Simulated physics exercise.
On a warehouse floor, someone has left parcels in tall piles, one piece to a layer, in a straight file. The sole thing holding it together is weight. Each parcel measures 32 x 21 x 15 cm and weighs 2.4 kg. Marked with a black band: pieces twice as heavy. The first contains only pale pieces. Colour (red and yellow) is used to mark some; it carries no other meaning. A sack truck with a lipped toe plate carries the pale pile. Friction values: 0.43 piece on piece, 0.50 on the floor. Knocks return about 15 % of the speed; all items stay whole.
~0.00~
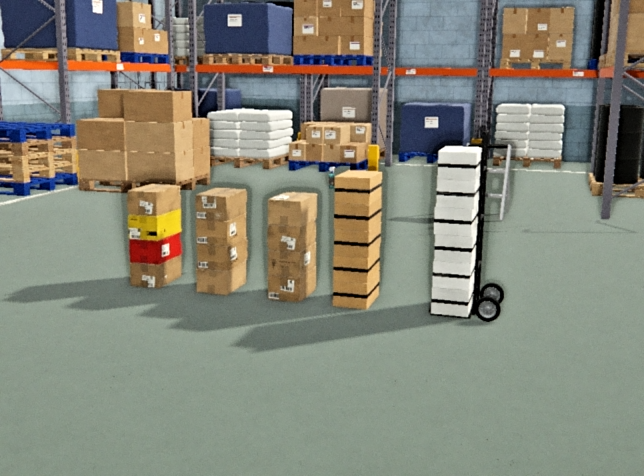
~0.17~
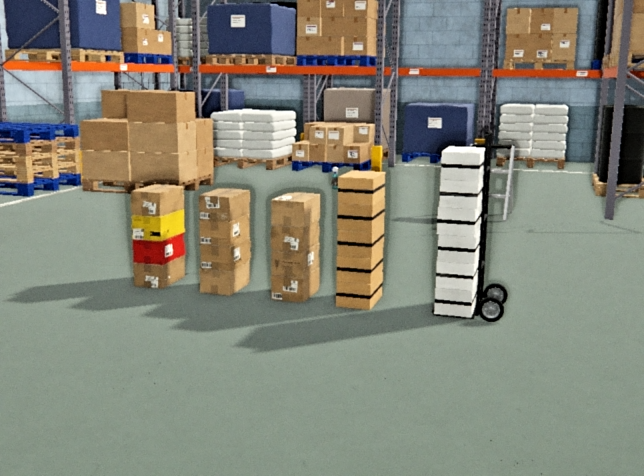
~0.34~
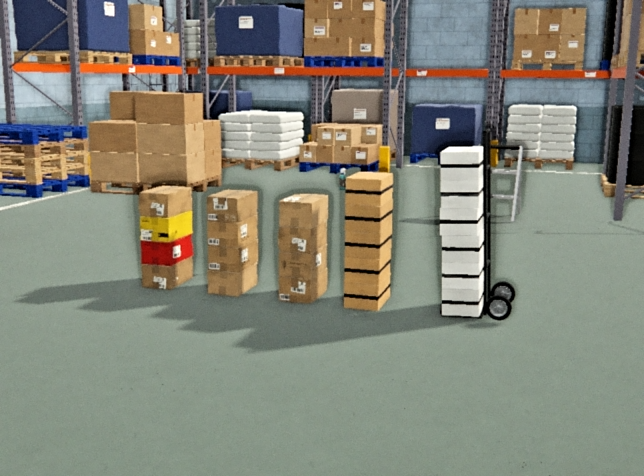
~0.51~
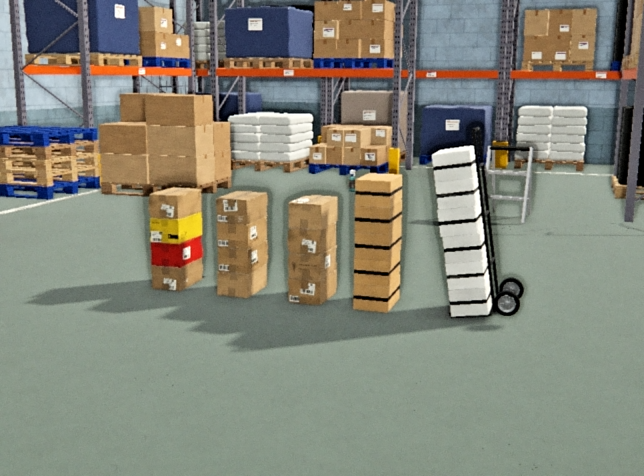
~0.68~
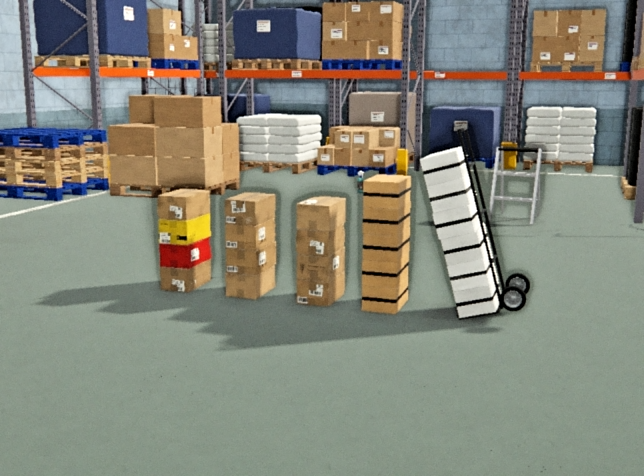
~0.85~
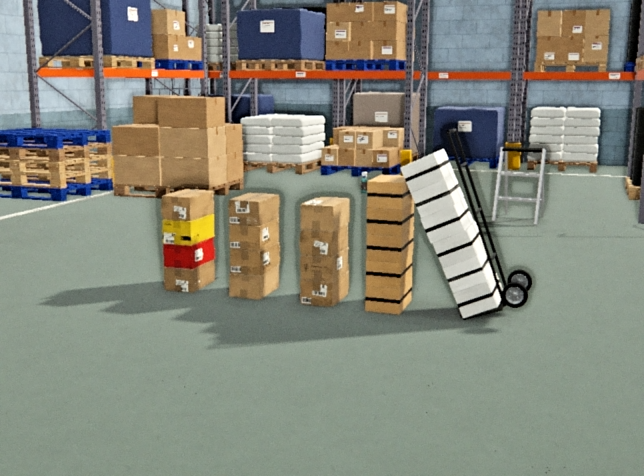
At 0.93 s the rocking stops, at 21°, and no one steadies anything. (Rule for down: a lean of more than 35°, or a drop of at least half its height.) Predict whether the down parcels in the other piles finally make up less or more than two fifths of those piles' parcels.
They make up more than two fifths.
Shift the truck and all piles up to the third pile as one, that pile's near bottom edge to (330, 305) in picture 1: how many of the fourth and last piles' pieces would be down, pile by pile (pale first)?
That would give fourth 3, last 4.
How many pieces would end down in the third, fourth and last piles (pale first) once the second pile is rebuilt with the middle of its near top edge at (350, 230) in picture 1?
Down by pile: Third 1, fourth 0, last 0.
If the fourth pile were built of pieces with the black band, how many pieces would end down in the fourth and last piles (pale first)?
In that case fourth 3, last 4.
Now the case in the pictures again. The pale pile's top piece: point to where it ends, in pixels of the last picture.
It should be centred near (345, 218) in the final frame.
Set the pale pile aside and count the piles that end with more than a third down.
In total, 4.
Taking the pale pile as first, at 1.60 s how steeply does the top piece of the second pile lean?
I'd say it's at some 30° by then.
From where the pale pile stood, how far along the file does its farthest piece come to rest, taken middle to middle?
85 cm.
By 1.20 s, 4 of the pale pile down; none of the 17 other parcels down, 5 disturbed.
By 1.60 s, 6 of the pale pile down; 1 of the 17 other parcels down.
By 2.12 s, 6 of the pale pile down; 8 of the 17 other parcels down; red parcel tilted 4°; yellow parcel tilted 4°.
By 2.94 s, 6 of the pale pile down; 15 of the 17 other parcels down; yellow parcel on its side; red parcel on its side.
When it is over (4.1 s), 6 of the pale pile down; 15 of the 17 other parcels down; red parcel upside down; yellow parcel on its side. That is 88 per cent. In pixels of the last frame, middles, red parcel near (127, 262), yellow parcel near (101, 259).
